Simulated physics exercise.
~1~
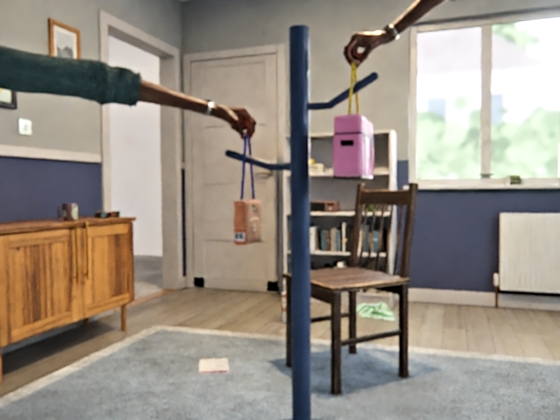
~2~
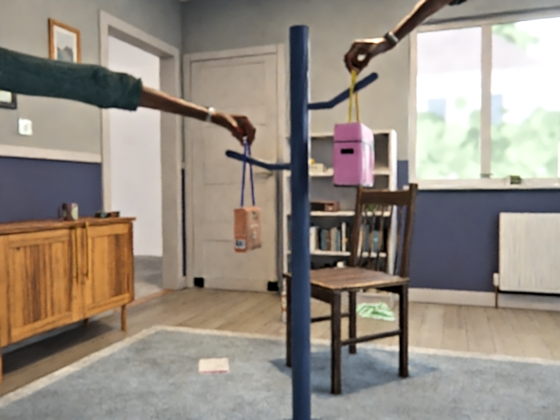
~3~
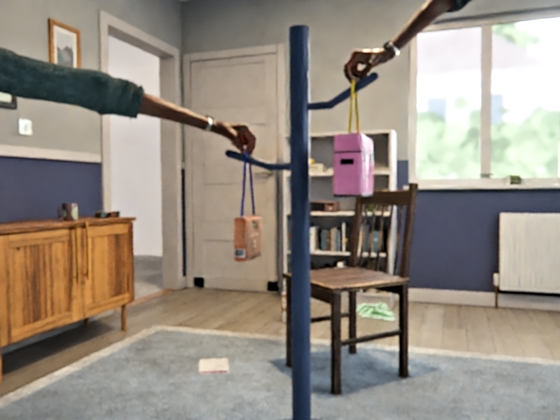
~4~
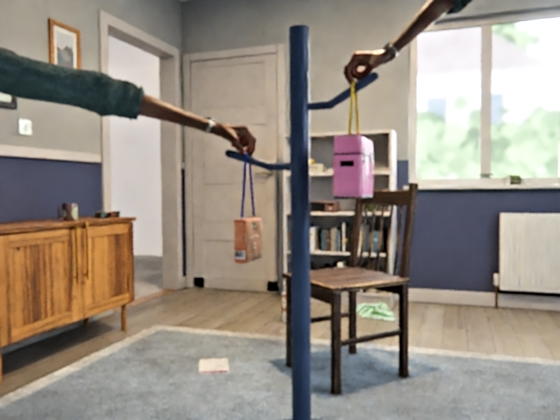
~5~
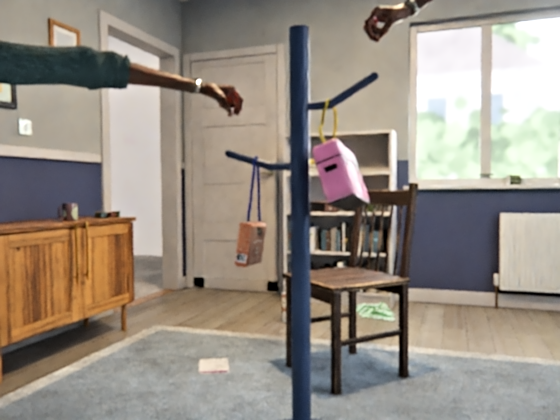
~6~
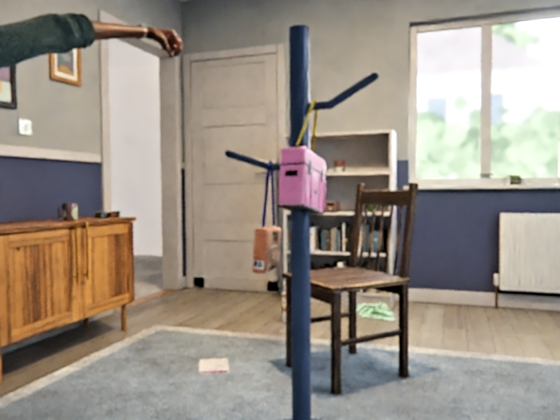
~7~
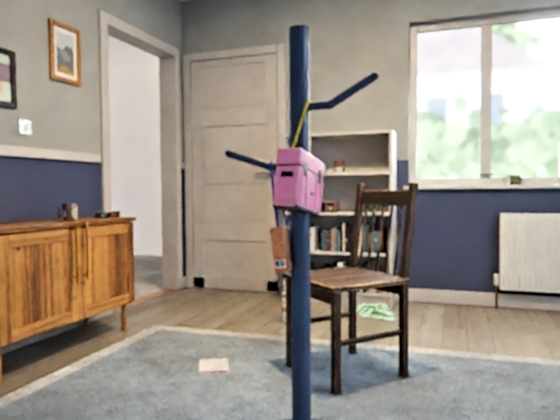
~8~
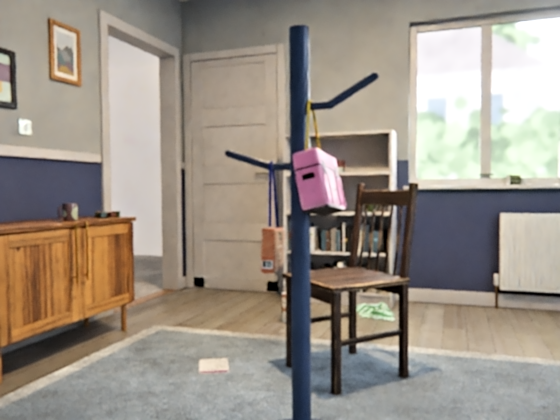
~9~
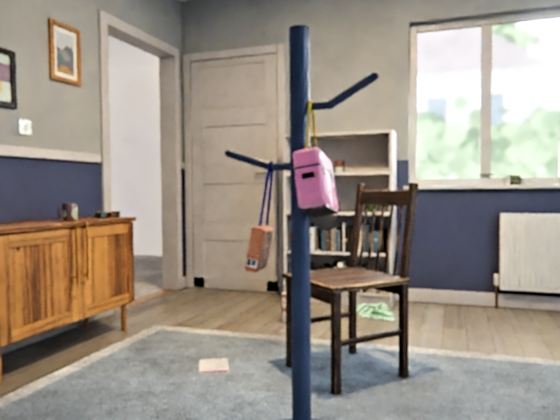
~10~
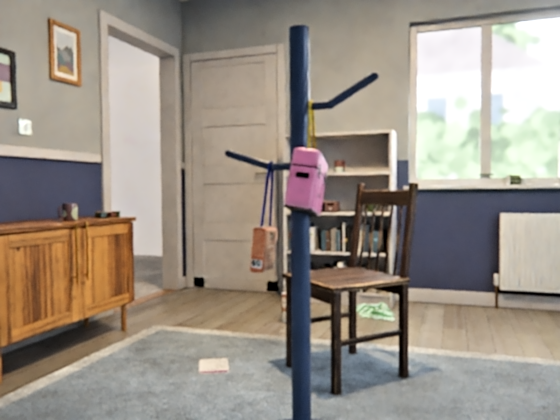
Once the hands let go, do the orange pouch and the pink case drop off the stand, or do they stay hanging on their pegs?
Both stay on the stand. The orange pouch holds on its left peg and the pink case remains hanging from the right one.
